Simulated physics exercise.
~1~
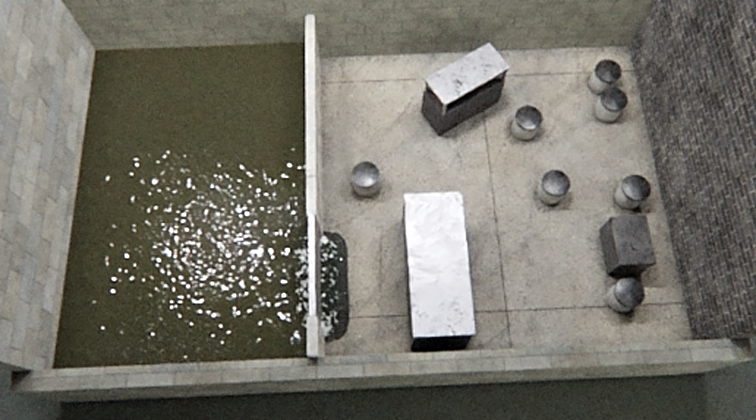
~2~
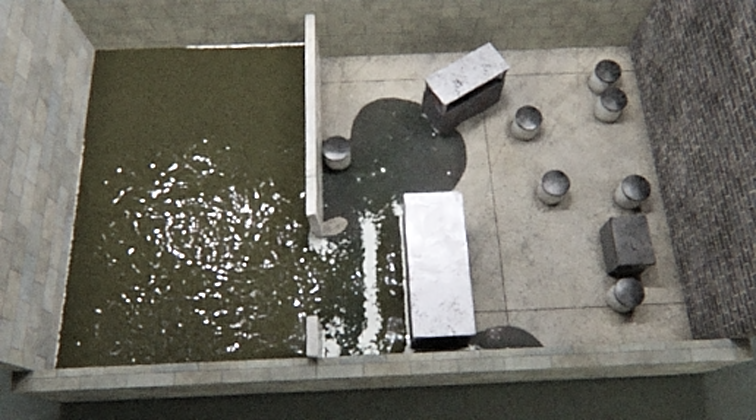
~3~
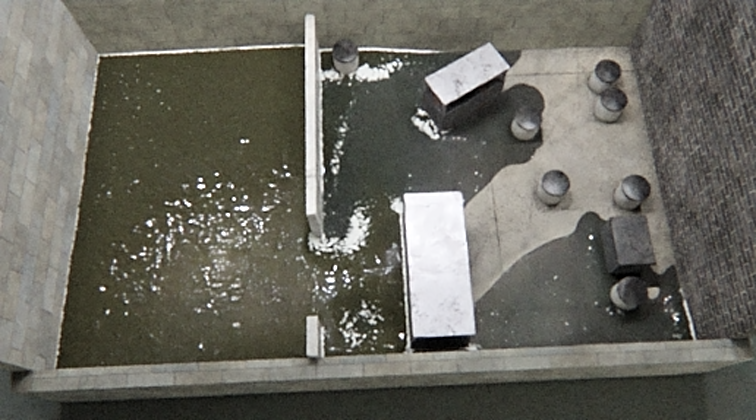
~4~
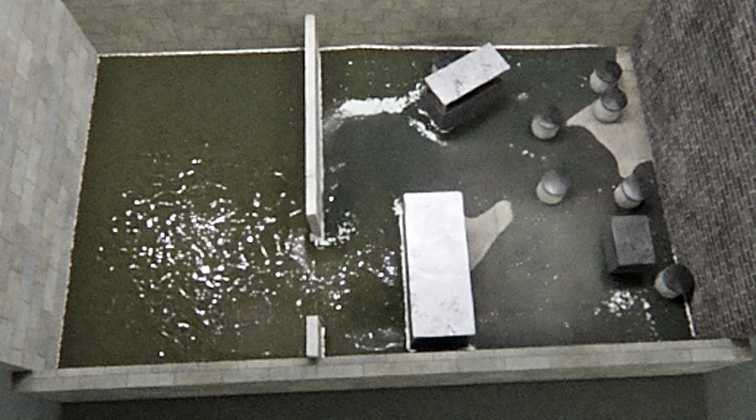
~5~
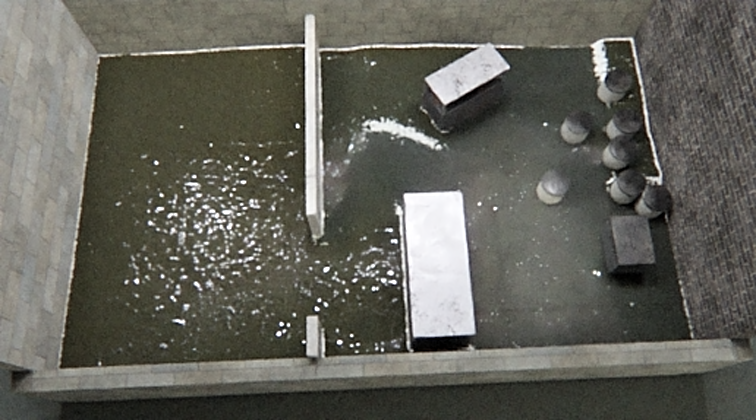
Two adjoining stone-walled rooms seen from above, dark water pouring through a doorway, flooding the right floor and sweeping several pails rightward.
